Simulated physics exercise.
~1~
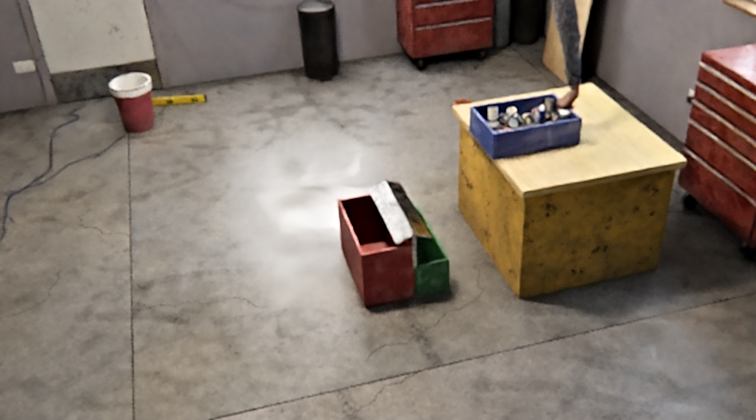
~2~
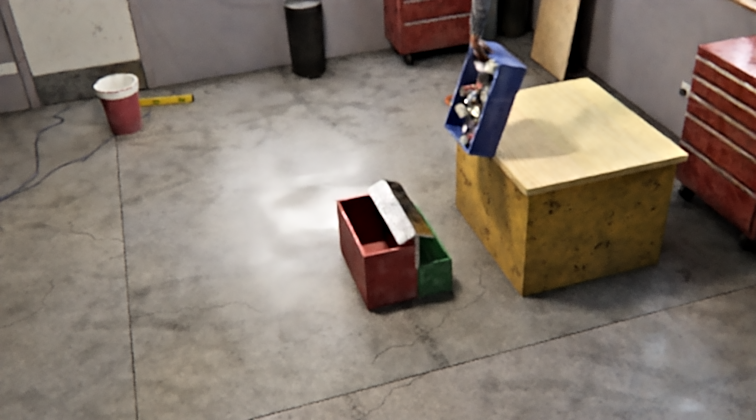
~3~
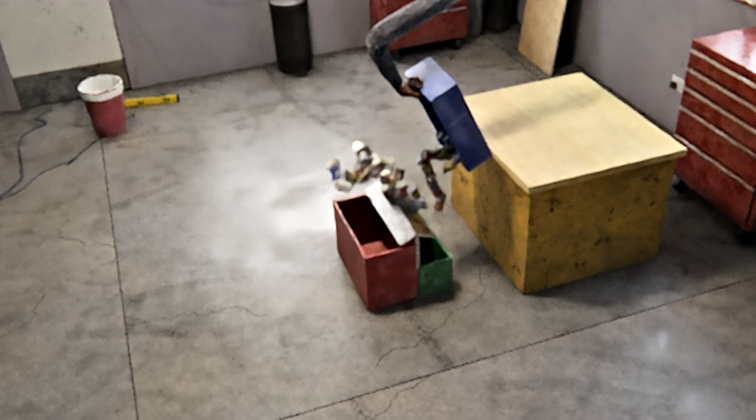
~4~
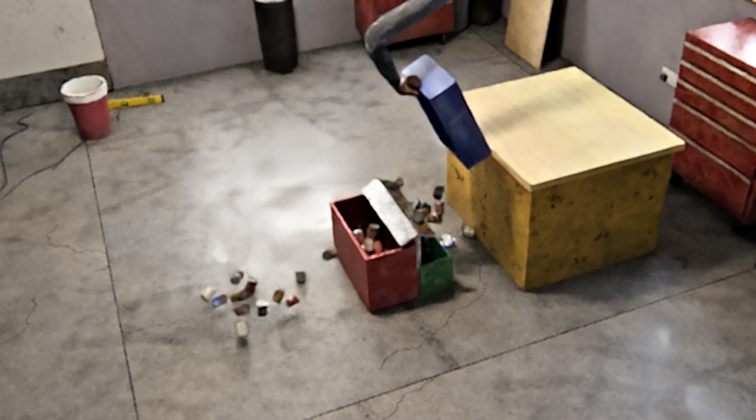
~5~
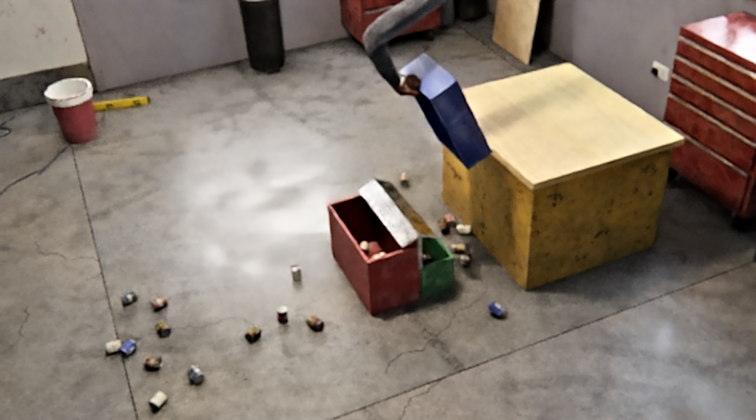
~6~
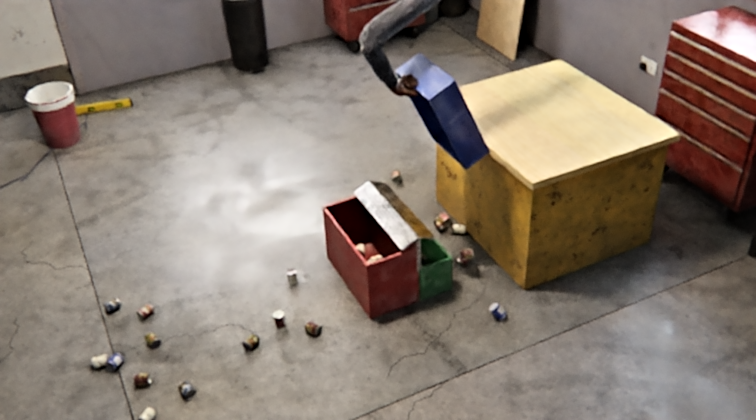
A blue box full of small tins sits on a yellow bench with a pale top in a grey-floored workshop, seen from above as the view drifts slightly sideways. Below and left stand an open red box and a green trough, with a sloping metal ridge between them. A sleeved arm tips the blue box over the bench's left edge, and the tins tumble out. Some drop into both containers, while others bounce and scatter across the concrete. Finally, the arm holds the blue box tilted, with tins strewn left of the red box and a few beside the bench.
